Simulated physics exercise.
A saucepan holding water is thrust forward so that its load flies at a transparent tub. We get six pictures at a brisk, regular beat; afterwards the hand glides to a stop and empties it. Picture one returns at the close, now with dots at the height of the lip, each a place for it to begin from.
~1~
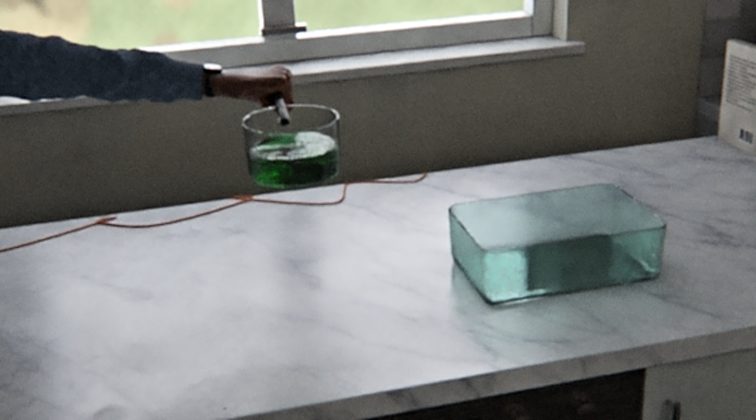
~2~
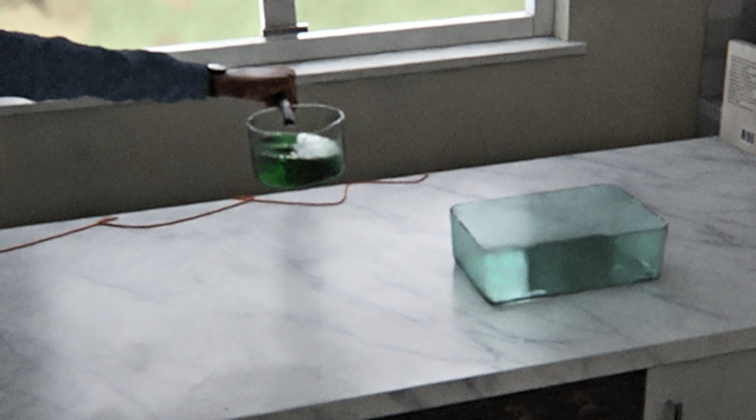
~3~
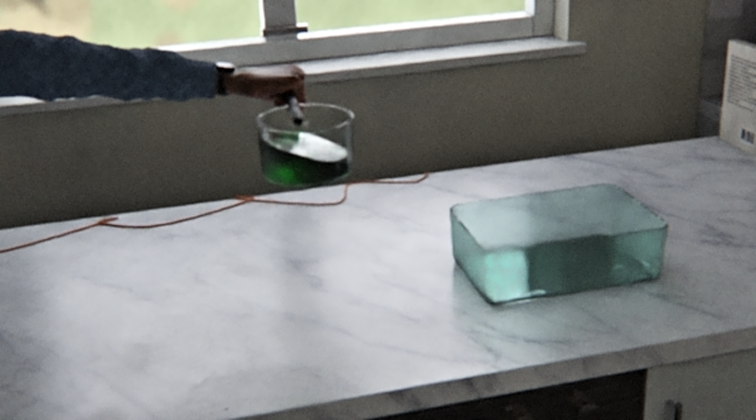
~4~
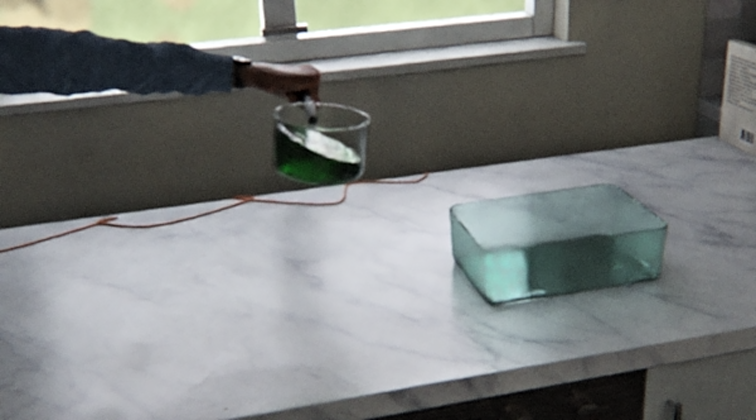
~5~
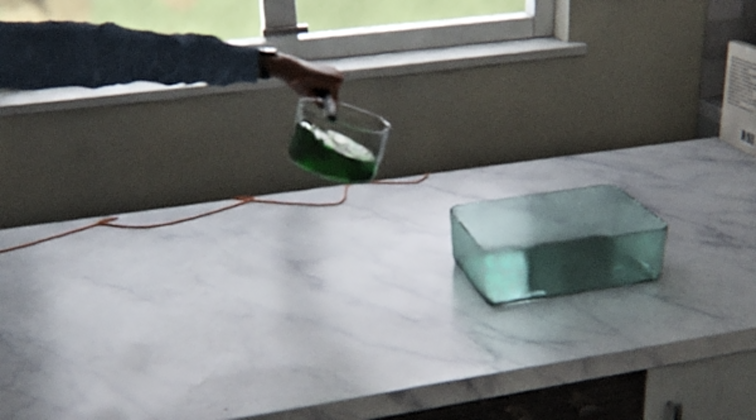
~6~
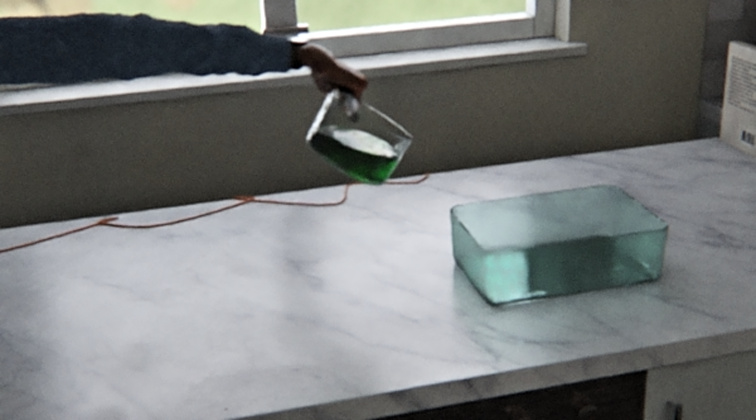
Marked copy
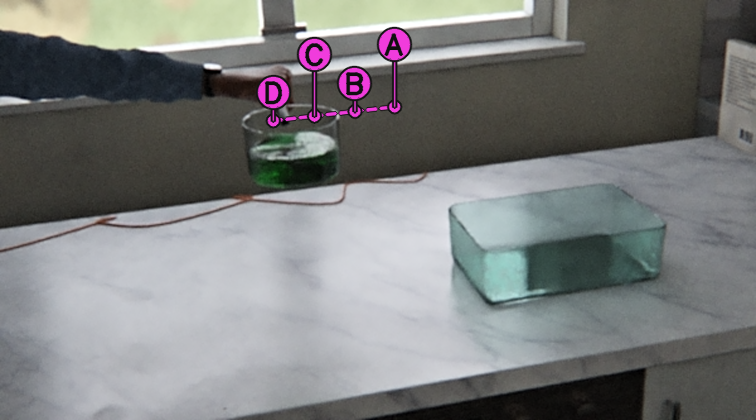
A glass pan of green liquid, gripped by a hand in a dark blue sleeve, moves rightward above a marble counter and tilts increasingly toward the right, the liquid sloshing inside, while a transparent greenish tub sits still.
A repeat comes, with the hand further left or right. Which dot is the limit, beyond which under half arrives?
The answer is place D.
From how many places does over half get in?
All of the four.
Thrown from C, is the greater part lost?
No, that is safe.
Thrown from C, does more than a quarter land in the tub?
Yes.
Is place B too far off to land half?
No, not at all.
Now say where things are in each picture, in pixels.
In the first frame, upright, lip at (336, 113); tub from (483, 304) to (658, 275); nothing has left yet.
In the second frame, upright, lip at (340, 113); nothing has left yet.
In the third frame, upright, lip at (349, 113); nothing has left yet.
In the fourth frame, tipped about 8°, lip at (366, 116); nothing has left yet.
In the fifth frame, tipped about 19°, lip at (388, 124); nothing has left yet.
In the sixth frame, tipped about 35°, lip at (409, 135); nothing has left yet.
On the marked copy, A at (394, 106); B at (354, 111); C at (314, 116); D at (273, 120).
Choosing A, about 71 % lands in the tub, 7 % falls short and 21 % goes beside or beyond.
Choosing B, about 69 % lands in the tub, 3 % falls short and 28 % goes beside or beyond.
Choosing C, about 76 % lands in the tub, 5 % falls short and 19 % goes beside or beyond.
Choosing D, about 70 % lands in the tub, 17 % falls short and 13 % goes beside or beyond.
